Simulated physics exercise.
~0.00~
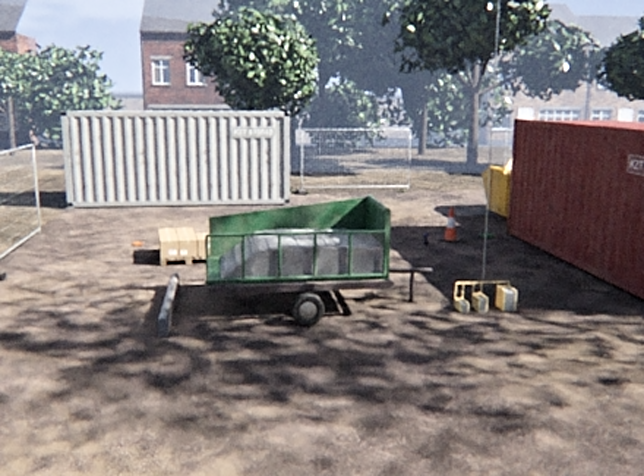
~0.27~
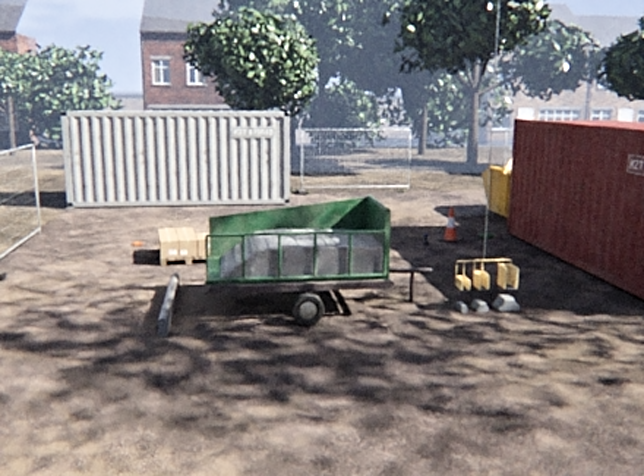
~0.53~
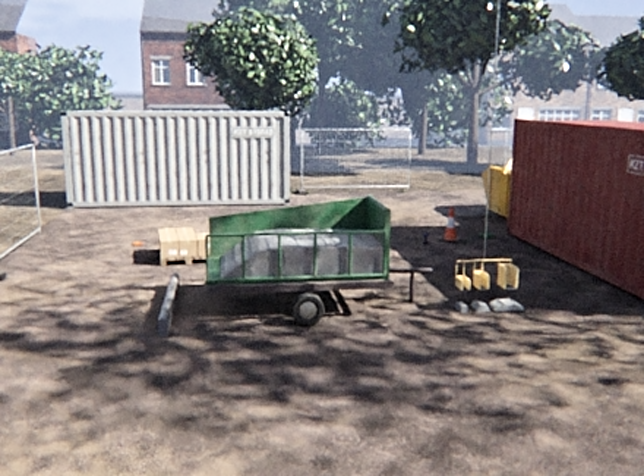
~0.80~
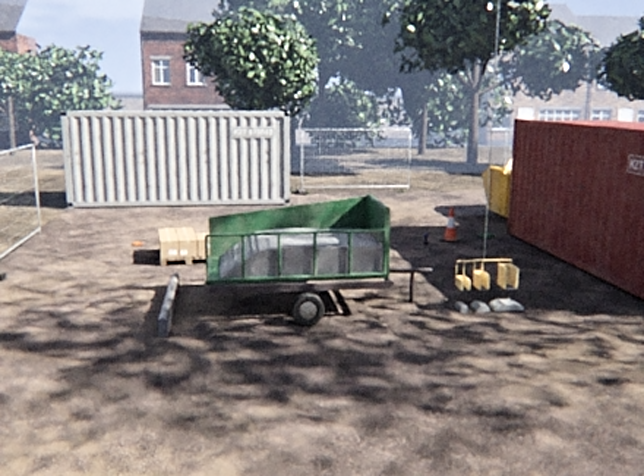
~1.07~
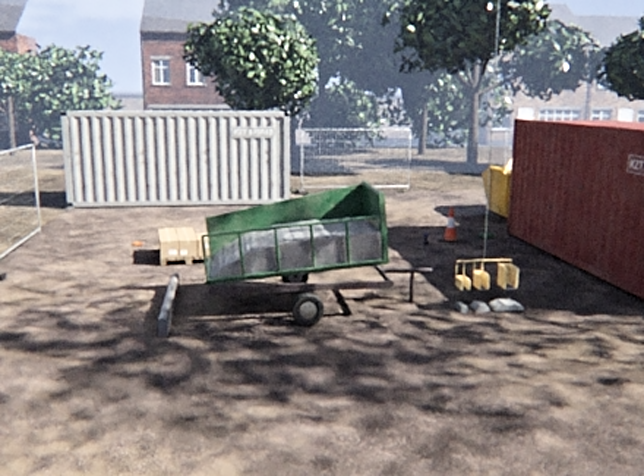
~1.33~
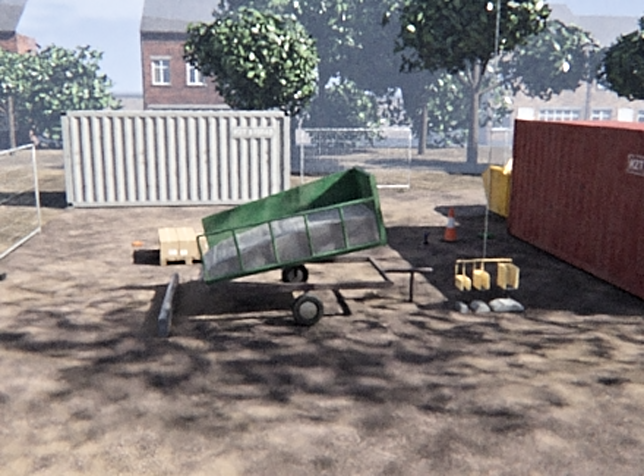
A green trailer full of grey concrete sat still while small blocks on the right came out of their yellow moulds and slumped into low lumps, then its bed tilted up at the right end.
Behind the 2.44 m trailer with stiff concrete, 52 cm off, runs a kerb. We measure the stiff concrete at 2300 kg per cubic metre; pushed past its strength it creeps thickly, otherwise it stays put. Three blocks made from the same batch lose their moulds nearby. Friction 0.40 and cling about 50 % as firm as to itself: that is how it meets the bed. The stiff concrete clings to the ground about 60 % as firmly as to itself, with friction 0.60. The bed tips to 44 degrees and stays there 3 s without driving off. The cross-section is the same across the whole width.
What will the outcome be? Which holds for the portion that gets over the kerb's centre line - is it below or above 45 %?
Of the two, below.
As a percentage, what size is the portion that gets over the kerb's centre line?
I'd put it at around 35 per cent.
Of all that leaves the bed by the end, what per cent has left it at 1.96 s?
I'd put it near 20 per cent.
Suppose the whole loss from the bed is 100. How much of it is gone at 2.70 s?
Reading: Approx. 60 per cent.
By 1.96 s, the tilt is 26 degrees, 81 % is on the bed and 0 % past the kerb's middle.
By 2.70 s, the tilt is 43 degrees, 35 % is on the bed and 14 % past the kerb's middle.
By 3.43 s, the tilt is 44 degrees, none is on the bed and 35 % past the kerb's middle.
By 4.17 s, the tilt is 44 degrees, none is on the bed and 37 % past the kerb's middle.
By 5.87 s, at the end, the tilt is 44 degrees, none is on the bed and 37 % past the kerb's middle.
